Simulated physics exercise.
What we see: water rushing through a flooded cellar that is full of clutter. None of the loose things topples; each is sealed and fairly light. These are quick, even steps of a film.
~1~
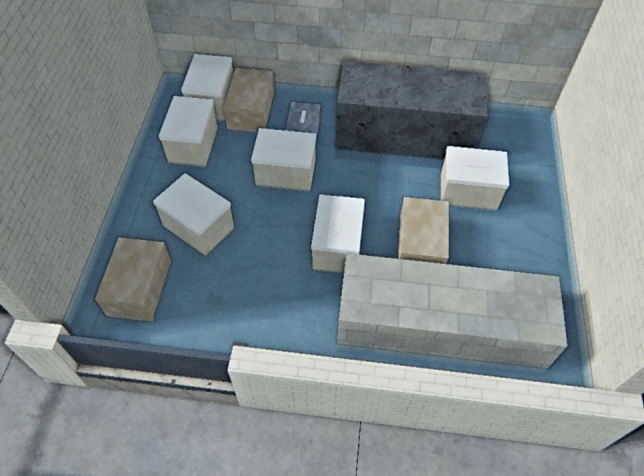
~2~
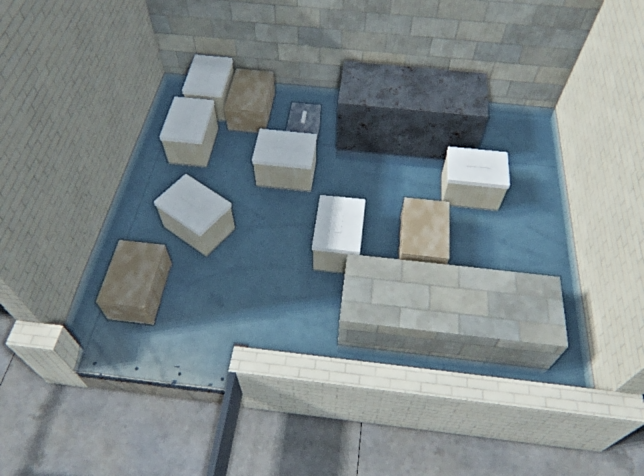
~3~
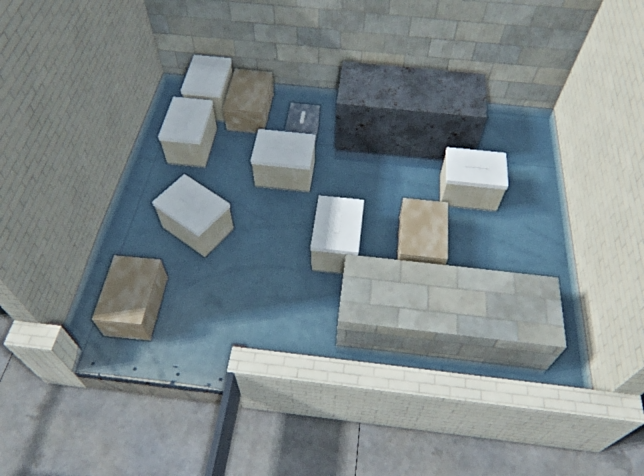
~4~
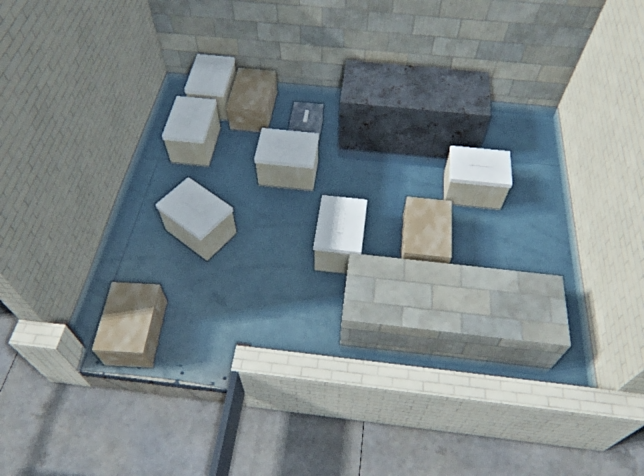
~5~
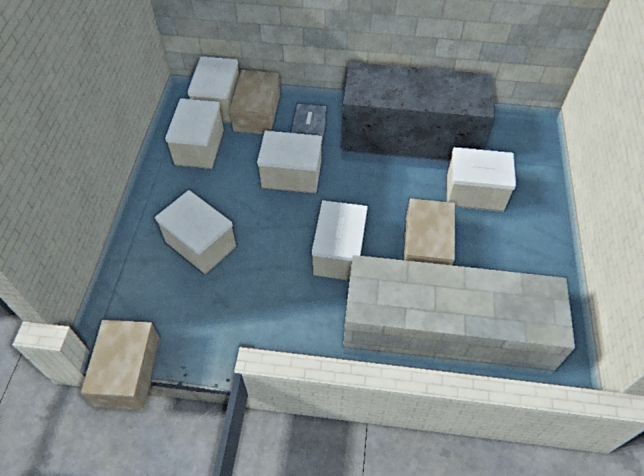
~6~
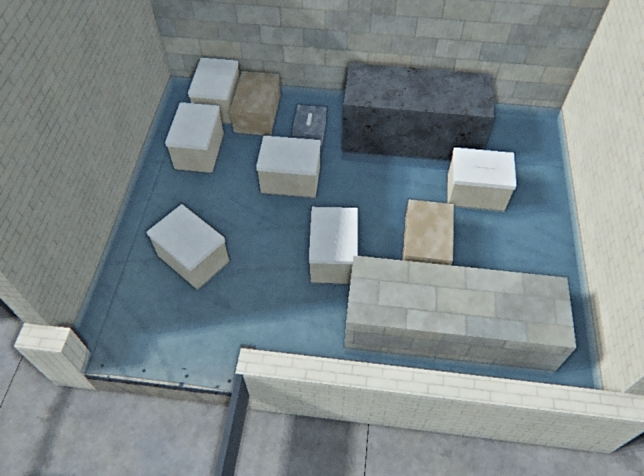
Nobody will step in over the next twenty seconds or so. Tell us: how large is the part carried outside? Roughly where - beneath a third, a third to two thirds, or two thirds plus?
Roughly two thirds plus.
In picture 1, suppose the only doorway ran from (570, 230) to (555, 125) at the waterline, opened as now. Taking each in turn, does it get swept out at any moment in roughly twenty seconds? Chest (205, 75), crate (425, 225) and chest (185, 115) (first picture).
As listed: Stays, washed out, kept in.
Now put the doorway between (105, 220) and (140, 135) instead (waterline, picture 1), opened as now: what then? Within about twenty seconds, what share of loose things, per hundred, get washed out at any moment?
Close to 90 percent.
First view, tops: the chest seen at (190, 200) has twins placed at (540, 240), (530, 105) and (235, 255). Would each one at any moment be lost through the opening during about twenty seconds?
Okay, one at a time: Does not get out, next does not get out, last gets out.
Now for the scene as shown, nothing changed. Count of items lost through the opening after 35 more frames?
By my count it is 6.
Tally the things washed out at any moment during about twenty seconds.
I get 8.
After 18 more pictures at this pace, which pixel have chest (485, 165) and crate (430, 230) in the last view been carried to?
Look for them around (376, 177) and (206, 290).
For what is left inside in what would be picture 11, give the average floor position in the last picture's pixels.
Near (271, 218).
A moment on, 1 of 10 are out; 9 afloat.
Next, 4 of 10 are out; 6 afloat.
Later, 6 of 10 are out; 4 afloat.
In the end, 8 of 10 are out; 2 afloat.
